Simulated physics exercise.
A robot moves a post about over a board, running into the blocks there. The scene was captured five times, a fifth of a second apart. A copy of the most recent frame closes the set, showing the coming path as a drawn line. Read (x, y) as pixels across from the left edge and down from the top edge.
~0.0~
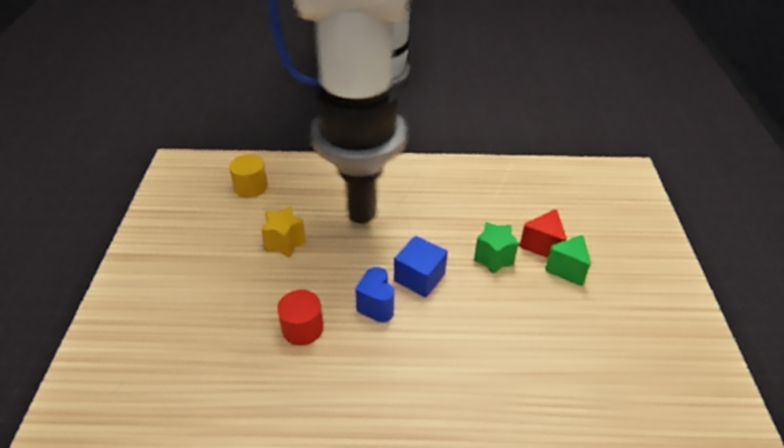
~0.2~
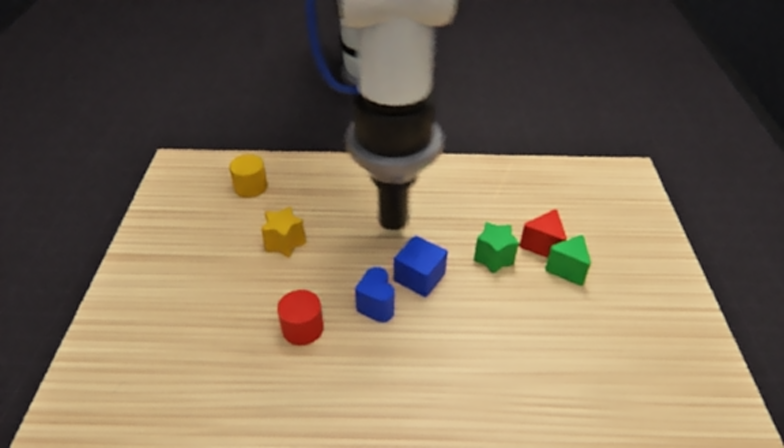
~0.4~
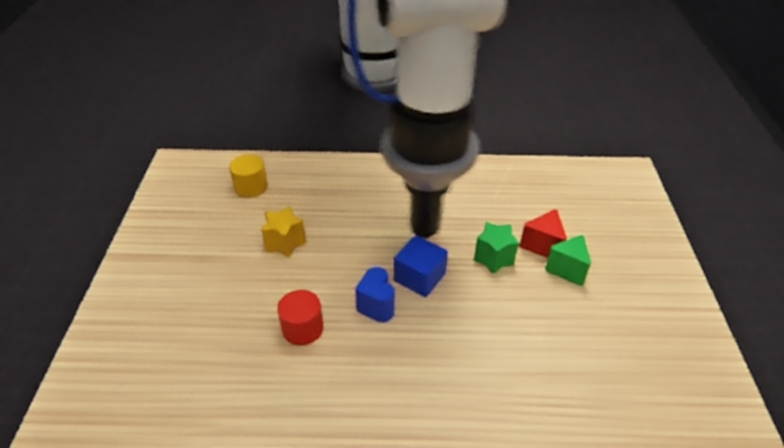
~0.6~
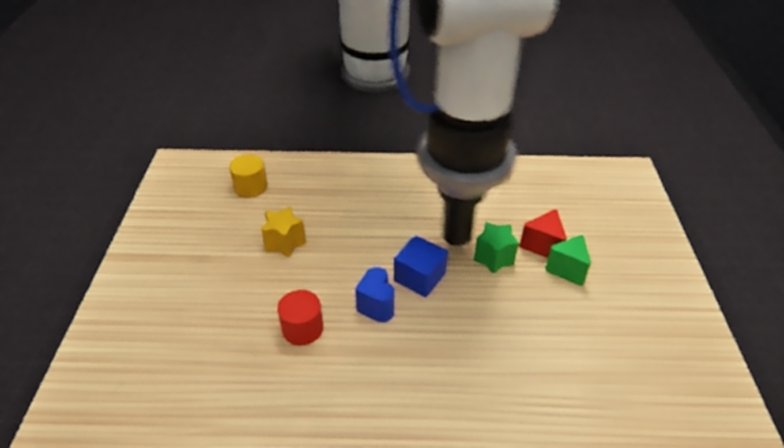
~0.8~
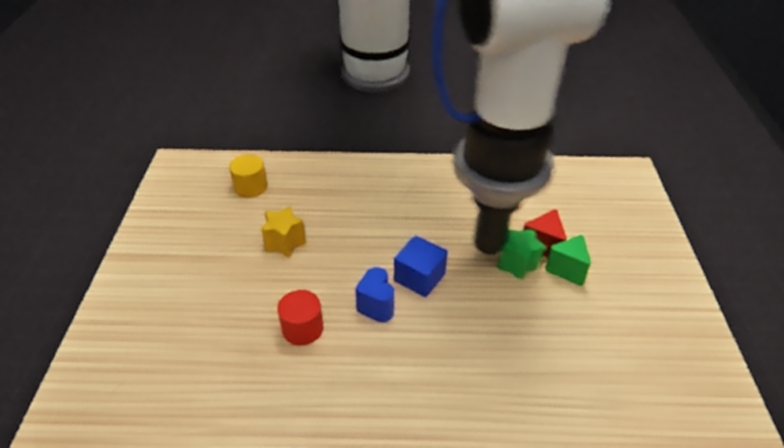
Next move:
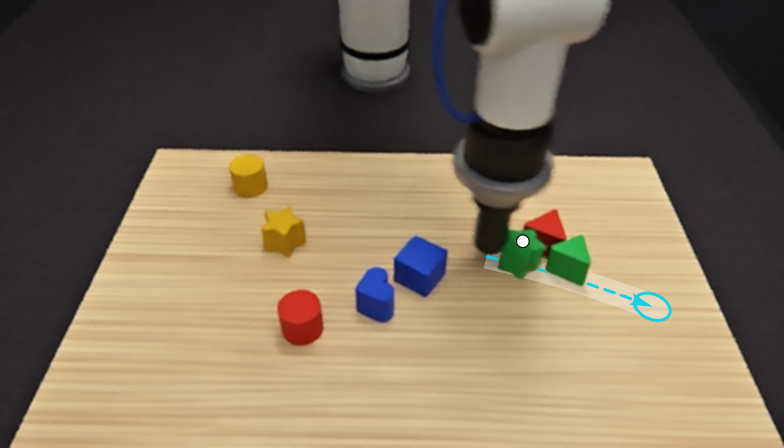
A robot arm moves its post right across the board and nudges the green star.
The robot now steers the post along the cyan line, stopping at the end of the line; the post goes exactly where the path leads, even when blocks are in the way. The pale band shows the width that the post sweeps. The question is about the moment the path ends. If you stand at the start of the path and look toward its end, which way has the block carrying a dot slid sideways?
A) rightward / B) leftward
A
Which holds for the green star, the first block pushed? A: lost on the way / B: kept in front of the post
B
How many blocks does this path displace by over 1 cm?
My count: 2.
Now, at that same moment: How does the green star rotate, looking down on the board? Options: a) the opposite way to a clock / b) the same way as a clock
That would be b.
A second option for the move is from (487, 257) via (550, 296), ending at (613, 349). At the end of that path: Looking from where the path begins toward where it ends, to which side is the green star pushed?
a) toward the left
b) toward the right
I choose a.
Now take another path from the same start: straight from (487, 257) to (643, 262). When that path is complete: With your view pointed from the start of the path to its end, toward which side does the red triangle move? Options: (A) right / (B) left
B - left.
The drawn path runs from (487, 257) through (567, 277) to (652, 306); the dot is on the green star.
What follows on the original path. One third of the way, post (544, 257); green star (579, 260), turned 15° clockwise; green triangle (608, 253), turned 65° anticlockwise.
Two thirds of the way, post (601, 273); green star (636, 281), turned 25° clockwise; green triangle (647, 259), turned 115° anticlockwise.
At the end, post (659, 293); green star (696, 305), turned 30° clockwise; red triangle not moved; green triangle (657, 259), turned 130° anticlockwise.
